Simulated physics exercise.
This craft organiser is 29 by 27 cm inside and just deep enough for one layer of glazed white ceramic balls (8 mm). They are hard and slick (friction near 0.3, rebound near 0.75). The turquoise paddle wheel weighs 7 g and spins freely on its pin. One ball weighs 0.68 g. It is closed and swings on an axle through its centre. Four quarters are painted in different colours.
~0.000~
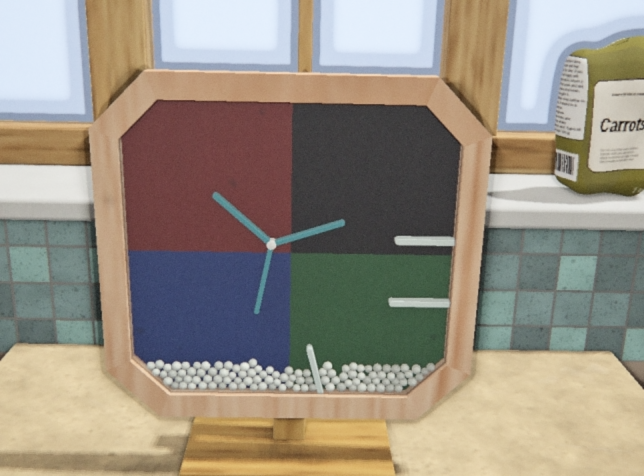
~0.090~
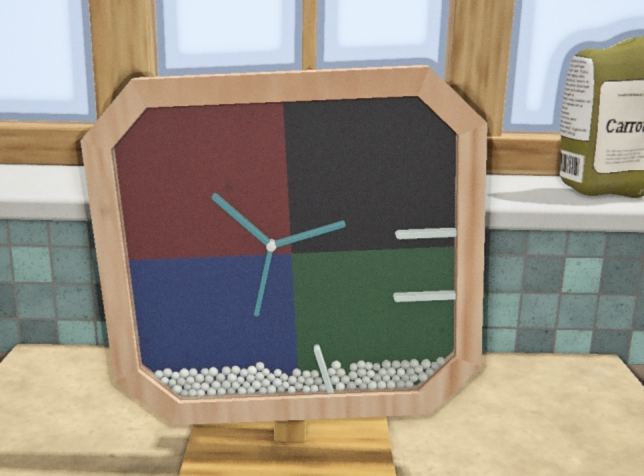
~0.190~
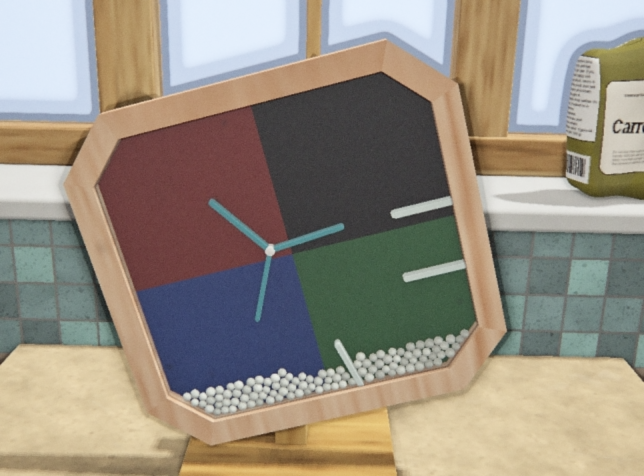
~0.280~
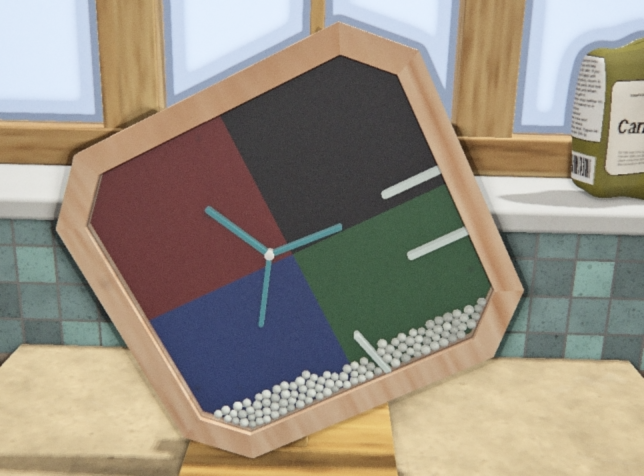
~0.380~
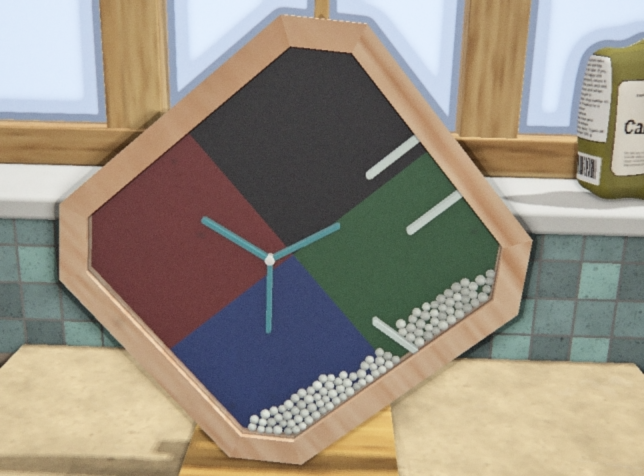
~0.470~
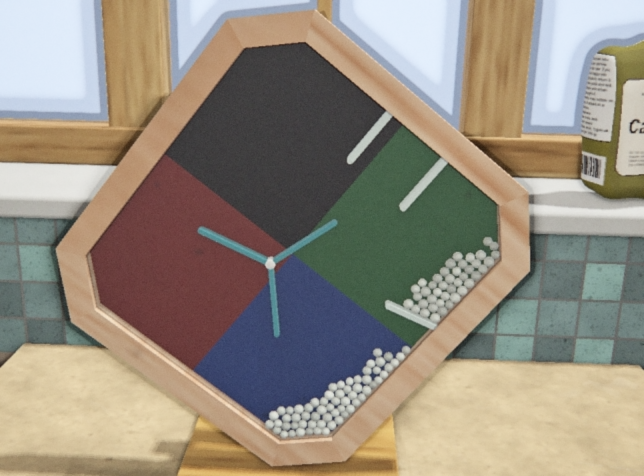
An octagonal framed board turns anticlockwise while small white balls shift along its lower right edge.
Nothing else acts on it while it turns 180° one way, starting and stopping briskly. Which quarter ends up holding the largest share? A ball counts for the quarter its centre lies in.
The one marked red.
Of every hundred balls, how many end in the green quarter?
Some 0 per cent.
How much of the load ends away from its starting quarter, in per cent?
Roughly 100 per cent.
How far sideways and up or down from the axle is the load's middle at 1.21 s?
About 5 cm right and 12 cm below.
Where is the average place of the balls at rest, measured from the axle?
About 4 cm right and 12 cm below.
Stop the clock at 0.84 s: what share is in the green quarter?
Roughly 30 per cent.
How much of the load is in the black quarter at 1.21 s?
Roughly 0 per cent.
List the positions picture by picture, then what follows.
The first picture shows level; about 100 balls; load centre (289, 377); top ball (253, 363); turquoise paddle wheel (272, 244); red (210, 179), blue (213, 320), green (366, 322), black (373, 182).
The second picture shows turned 4° anticlockwise; load centre (297, 379); top ball (441, 361).
The third picture shows turned 16° anticlockwise; load centre (324, 378); top ball (465, 334); wall ends (394, 214), (406, 277), (338, 344).
The fourth picture shows turned 27° anticlockwise; load centre (349, 372); top ball (482, 302); turquoise paddle wheel (270, 254).
The fifth picture shows turned 40° anticlockwise; load centre (369, 363); top ball (490, 274).
The sixth picture shows turned 52° anticlockwise; load centre (379, 356); top ball (488, 242); turquoise paddle wheel (271, 263); red (182, 267), blue (301, 357), green (405, 241), black (283, 142).
After 0.84 s, it stands 100° anticlockwise; the balls' middle is 9 cm right of and 6 cm below the centre; red 5 %, blue 70 %, green 30 %.
After 1.21 s, it stands 148° anticlockwise; the balls' middle is 5 cm right of and 12 cm below the centre; red 95 %, blue 5 %.
After 1.52 s, it stands 180° anticlockwise; the balls' middle is 8 cm right of and 10 cm below the centre; red 100 %.
All still by 3.7 s, it stands 180° anticlockwise; red 75 %, blue 0 %, green 0 %, black 25 %.
